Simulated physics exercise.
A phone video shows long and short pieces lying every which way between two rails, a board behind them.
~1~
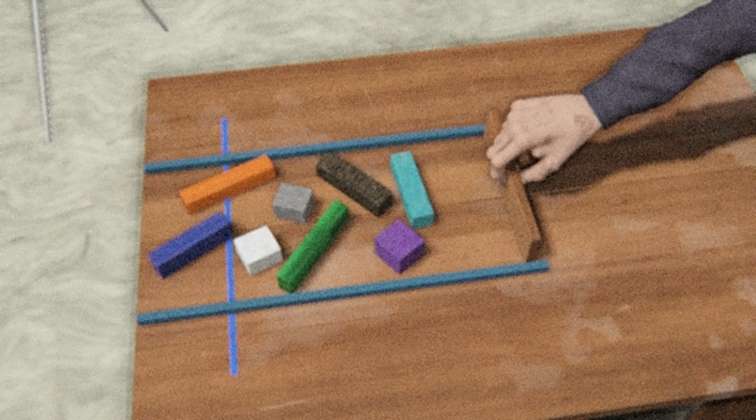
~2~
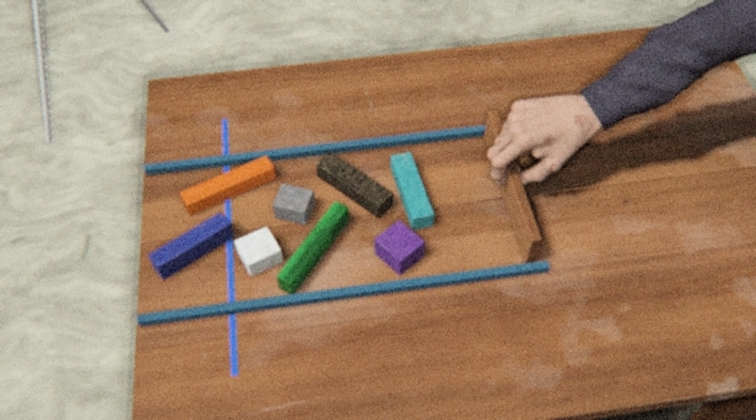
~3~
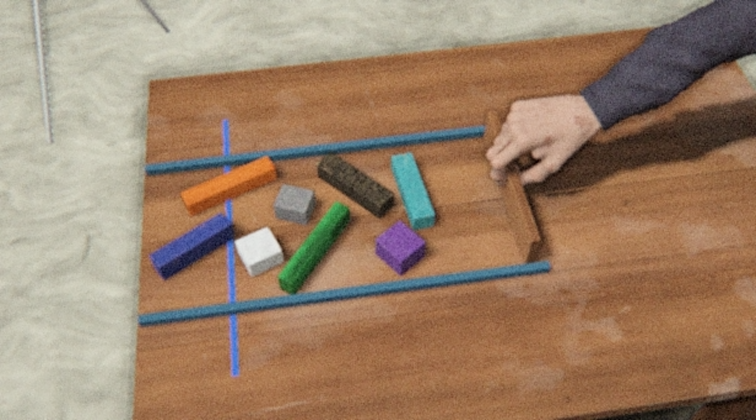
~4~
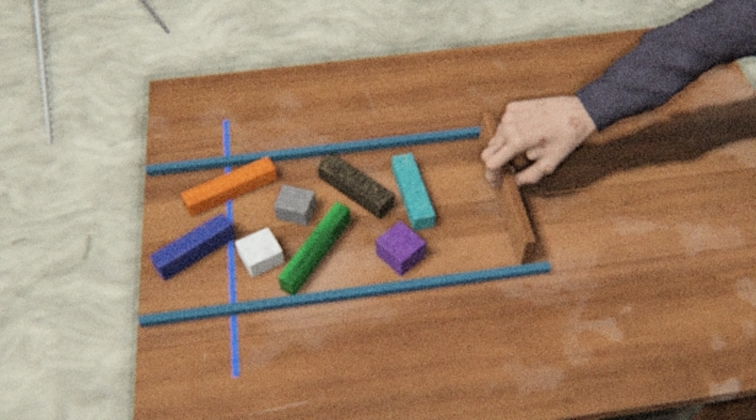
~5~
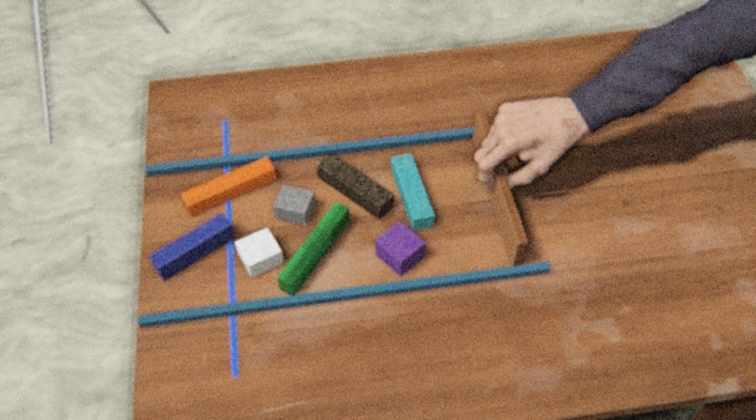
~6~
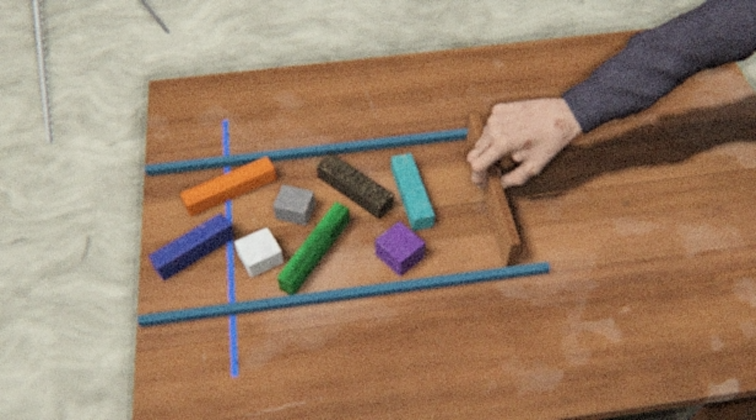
A hand held a wooden board upright at the right of some scattered coloured blocks between two blue rails, then slid it slightly left, while the blocks stayed where they were.
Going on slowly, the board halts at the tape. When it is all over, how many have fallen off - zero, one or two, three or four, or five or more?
Count: One or two.
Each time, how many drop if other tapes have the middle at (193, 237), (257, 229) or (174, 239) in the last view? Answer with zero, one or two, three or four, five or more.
Going tape by tape, I get either three or four, then none, then at least five.
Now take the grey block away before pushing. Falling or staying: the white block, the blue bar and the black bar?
I'd say the white block stays where it is, the blue bar ends up down, and the black bar stays where it is.
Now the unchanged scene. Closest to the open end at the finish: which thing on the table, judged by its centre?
The orange stick is the one you want.
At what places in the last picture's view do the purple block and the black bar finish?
One is at about (212, 265), the other at about (194, 200).
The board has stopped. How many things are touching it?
2 end up touching it.
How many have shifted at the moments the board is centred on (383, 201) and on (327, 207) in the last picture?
At the first spot 4, then 6.
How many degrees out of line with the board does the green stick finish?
The angle is some 10°.
Soon after, none off yet; blue bar at rest near (193, 246); orange stick at rest near (229, 186); white block at rest near (259, 252).
After that, none off yet; blue bar at rest near (193, 246); orange stick at rest near (229, 186); white block moving near (250, 252).
And then, none off yet; blue bar displaced a little near (165, 253); orange stick displaced a little near (176, 193); white block displaced well along near (195, 267).
In the end, the number that fall off is one or two; gone, blue bar.
